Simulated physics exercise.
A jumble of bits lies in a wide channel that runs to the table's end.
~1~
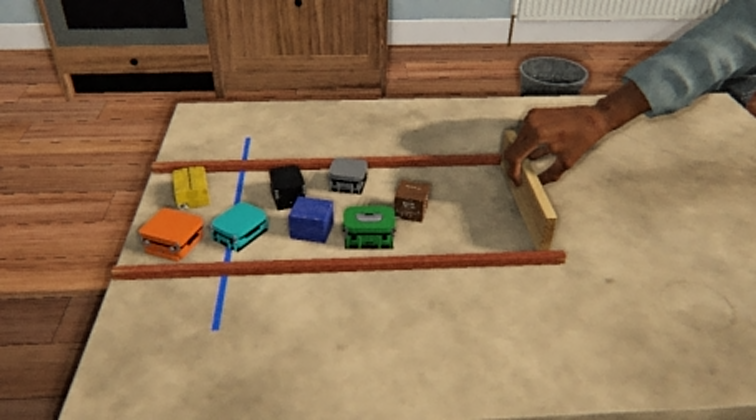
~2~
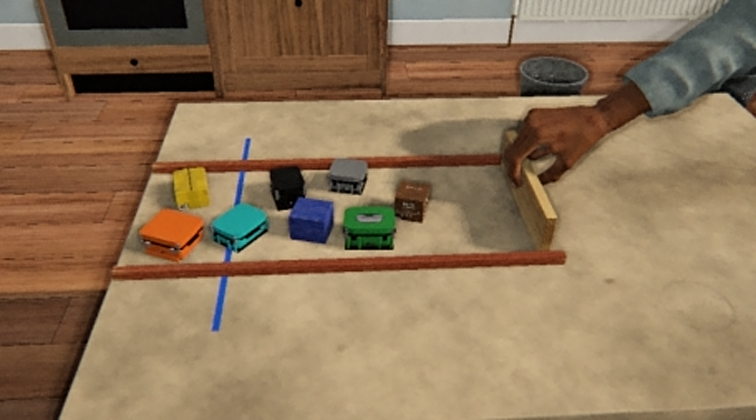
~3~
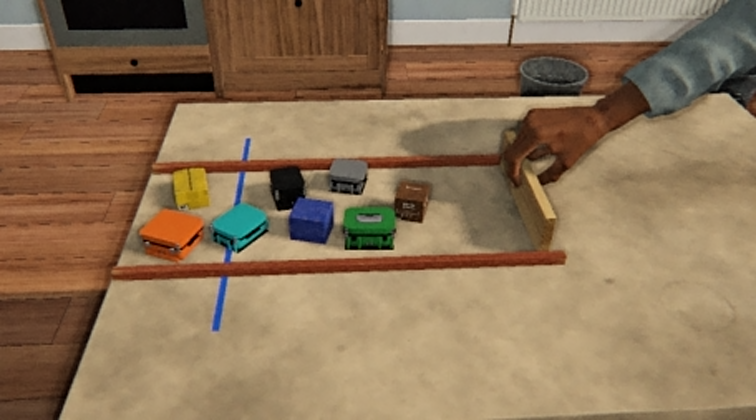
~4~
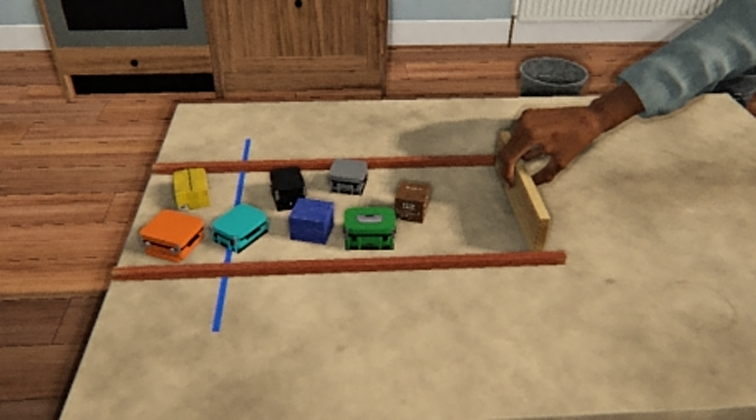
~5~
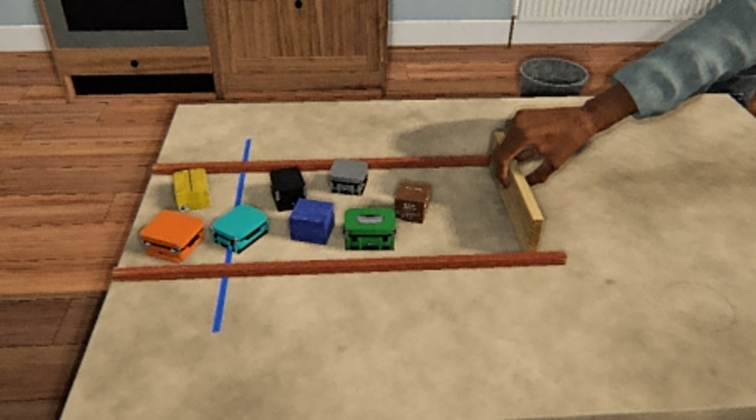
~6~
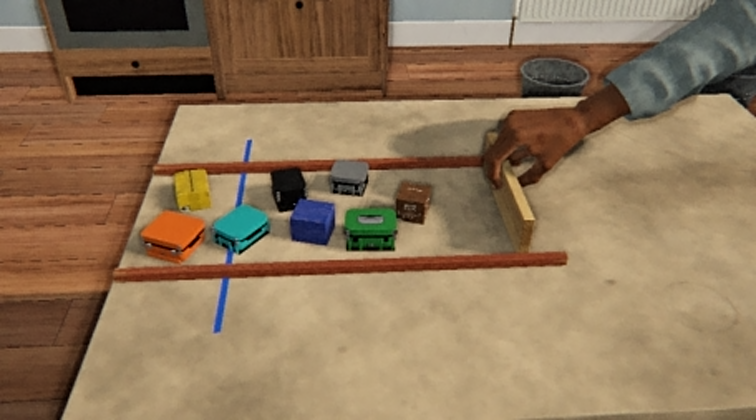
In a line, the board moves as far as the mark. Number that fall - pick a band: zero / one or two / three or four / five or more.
Band: One or two.
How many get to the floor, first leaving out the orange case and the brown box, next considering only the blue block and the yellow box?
First try: 1 fallen; other try: 1.
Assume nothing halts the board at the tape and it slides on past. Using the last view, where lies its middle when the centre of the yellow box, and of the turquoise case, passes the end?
Near (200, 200) in the first case, near (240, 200) in the other.
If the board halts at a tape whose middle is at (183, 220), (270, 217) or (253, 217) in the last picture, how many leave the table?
4, 1, 1.
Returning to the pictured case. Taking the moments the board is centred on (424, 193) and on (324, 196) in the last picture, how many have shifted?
The first count is 1, and then it's 7.
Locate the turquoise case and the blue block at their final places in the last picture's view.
They finish at roughly (124, 237) and (163, 225) respectively.
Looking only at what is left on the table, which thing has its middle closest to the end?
Nearest at the end: The turquoise case.
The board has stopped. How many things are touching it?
3 in contact.
A little later, none off yet; orange case at rest near (175, 237); yellow box at rest near (193, 190); turquoise case at rest near (241, 229).
Next, none off yet; orange case moving near (164, 238); yellow box at rest near (193, 190); turquoise case shifted about its own width near (211, 231).
When it is over, the number that fall off is one or two; down, orange case.
